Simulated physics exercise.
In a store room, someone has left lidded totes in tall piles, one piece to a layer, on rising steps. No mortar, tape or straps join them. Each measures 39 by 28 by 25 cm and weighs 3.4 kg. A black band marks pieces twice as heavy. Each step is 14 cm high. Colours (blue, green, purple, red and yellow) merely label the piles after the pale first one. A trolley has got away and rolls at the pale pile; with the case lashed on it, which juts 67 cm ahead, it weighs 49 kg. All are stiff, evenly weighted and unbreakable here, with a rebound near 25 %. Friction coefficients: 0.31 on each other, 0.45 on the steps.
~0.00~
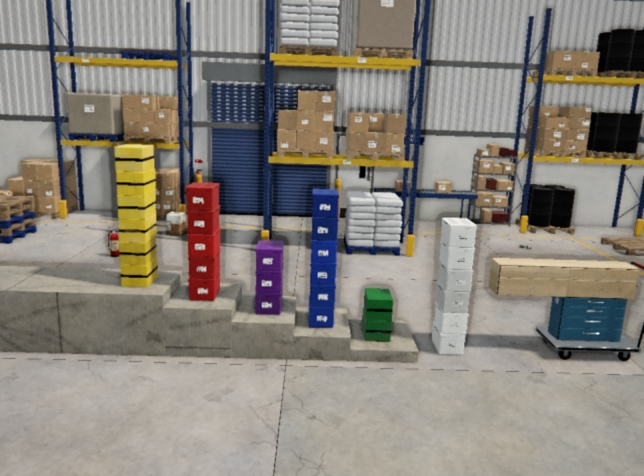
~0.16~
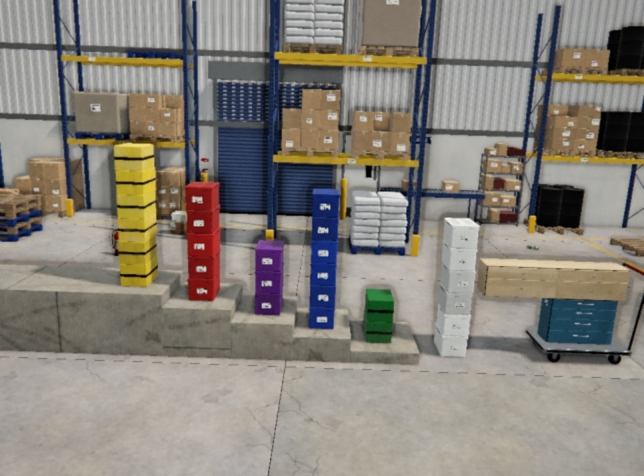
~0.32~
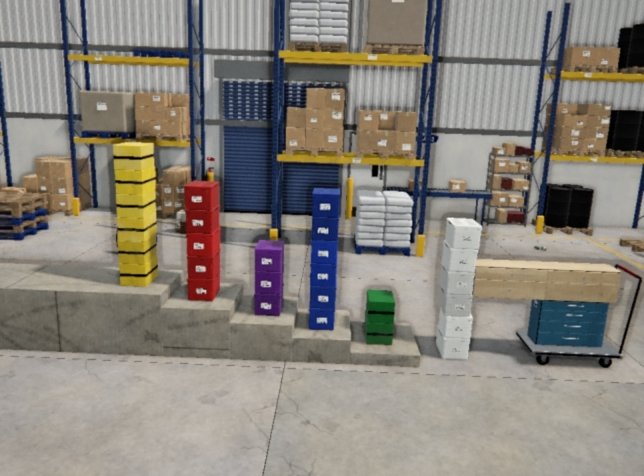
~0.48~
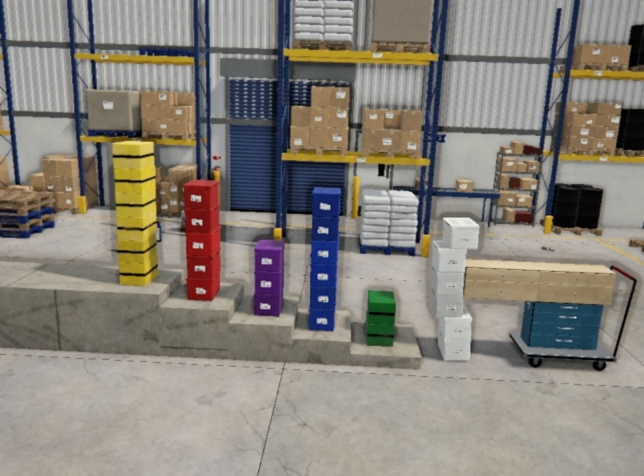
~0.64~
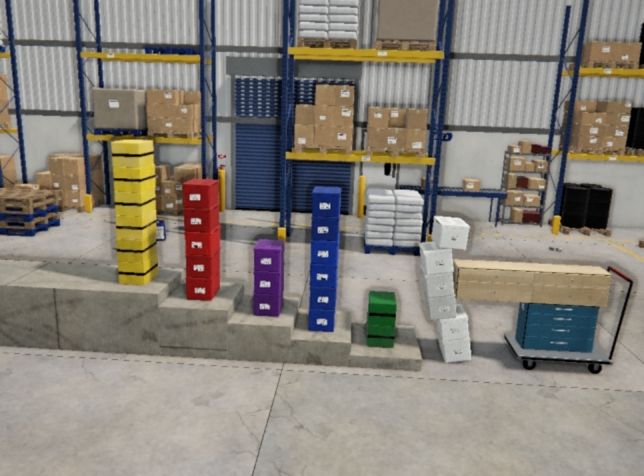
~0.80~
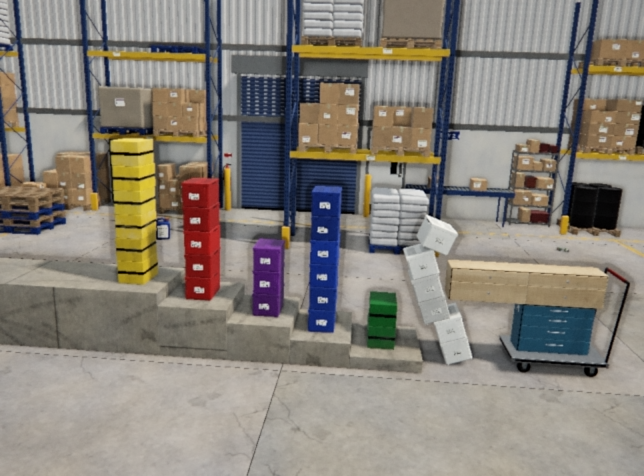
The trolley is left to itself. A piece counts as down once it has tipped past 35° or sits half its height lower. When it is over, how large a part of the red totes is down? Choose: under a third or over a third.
It comes to under a third.
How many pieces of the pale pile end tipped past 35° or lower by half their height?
The count is 6.
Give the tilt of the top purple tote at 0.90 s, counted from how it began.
Roughly 0°.
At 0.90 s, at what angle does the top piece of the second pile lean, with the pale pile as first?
Roughly 0° from upright.
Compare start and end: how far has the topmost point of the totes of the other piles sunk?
About 0 cm.
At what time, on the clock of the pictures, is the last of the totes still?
Near 2.0 s.
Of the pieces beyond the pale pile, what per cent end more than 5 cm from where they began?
Shifted: 25 per cent.
After 0.90 s, 1 of the pale pile down; none of the 5 red totes down (0 of 22 in all colours); top red tote unmoved.
After 1.08 s, 6 of the pale pile down; none of the 5 red totes down (0 of 22 in all colours); top red tote unmoved; top green tote shifted 56 mm.
After 1.42 s, 6 of the pale pile down; none of the 5 red totes down (1 of 22 in all colours); top red tote unmoved; top green tote leaning 46°.
At rest (2.3 s), 6 of the pale pile down; none of the 5 red totes down (1 of 22 in all colours); top red tote unmoved; top green tote leaning 52°, 9 cm lower. That is 0 per cent. As the last picture would show them, middles, top red tote near (201, 193), top green tote near (356, 315).
